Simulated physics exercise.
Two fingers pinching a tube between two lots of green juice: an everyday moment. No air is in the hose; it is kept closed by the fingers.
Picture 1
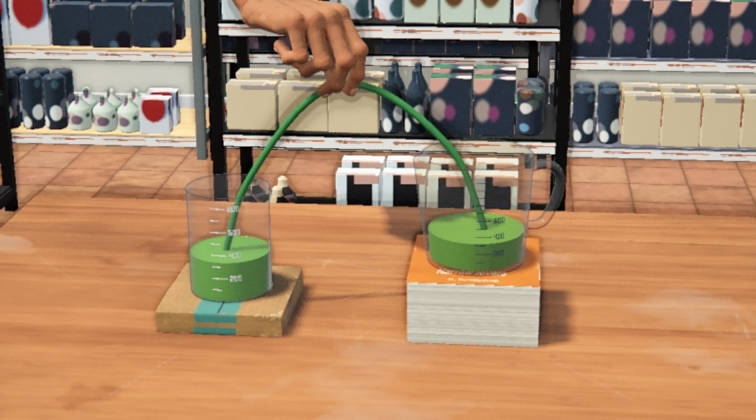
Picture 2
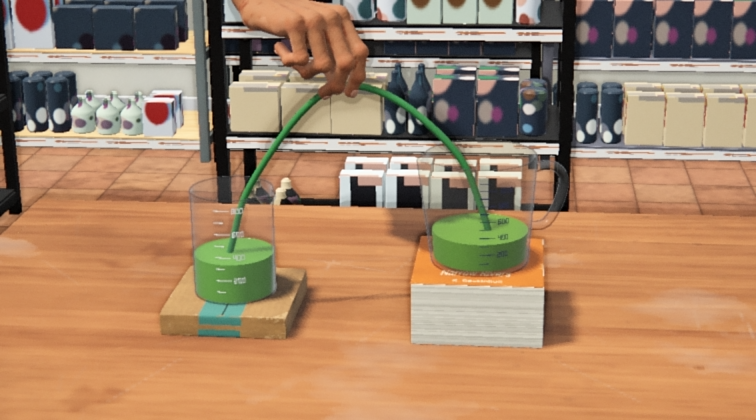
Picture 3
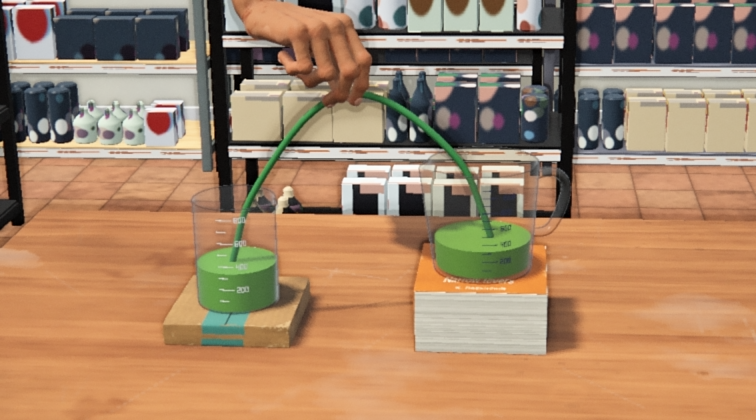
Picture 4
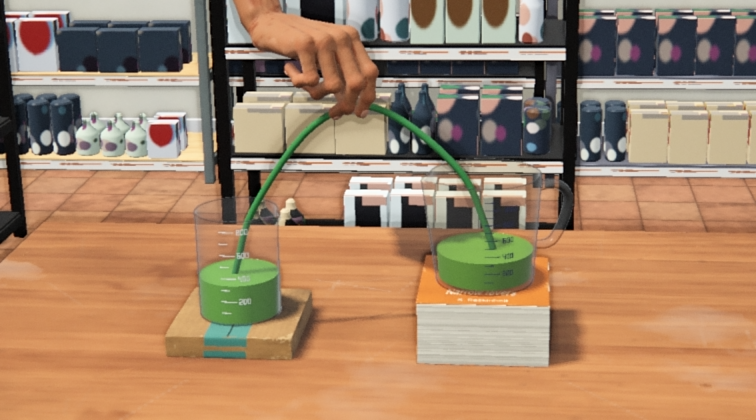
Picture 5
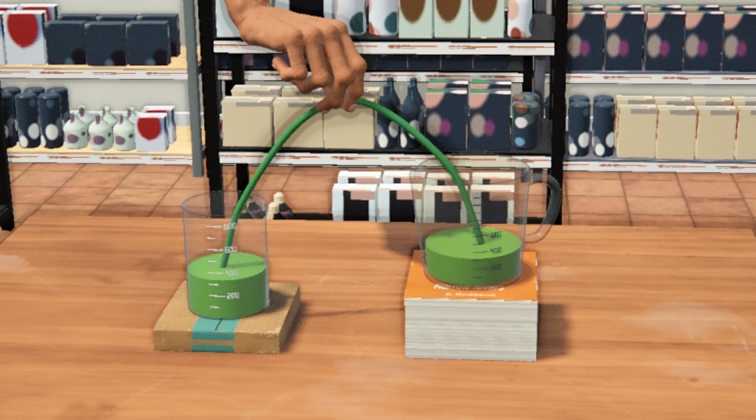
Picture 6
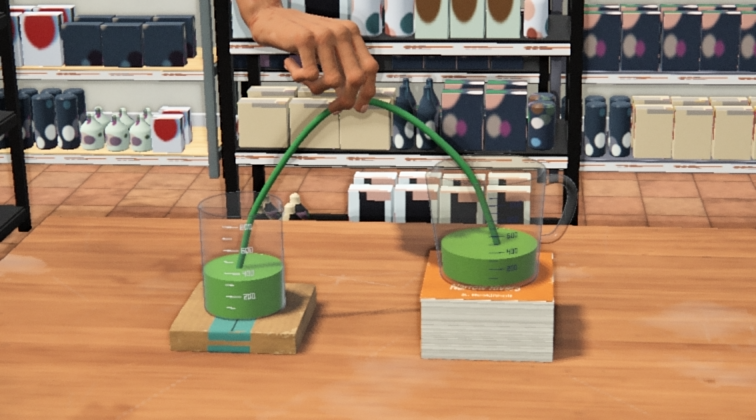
A hand pinching a green tube arched between a beaker and a higher jug of green liquid, the view shifting slightly.
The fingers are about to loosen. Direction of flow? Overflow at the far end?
Green juice goes: Left. Receiving: None.
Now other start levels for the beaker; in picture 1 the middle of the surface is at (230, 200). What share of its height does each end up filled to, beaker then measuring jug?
Roughly 75 % and 35 %.
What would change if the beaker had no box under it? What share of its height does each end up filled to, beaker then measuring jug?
Once things settle, the first sits at 55 percent and the second at 10 percent.
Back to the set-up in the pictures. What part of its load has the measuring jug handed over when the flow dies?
Reading: Close to 50 percent.
Shortly, the beaker is about half full; the measuring jug is about a quarter full.
Then, the beaker is about half full; the measuring jug is nearly empty.
At the finish, the beaker is about half full; the measuring jug is nearly empty; the two surfaces are level.
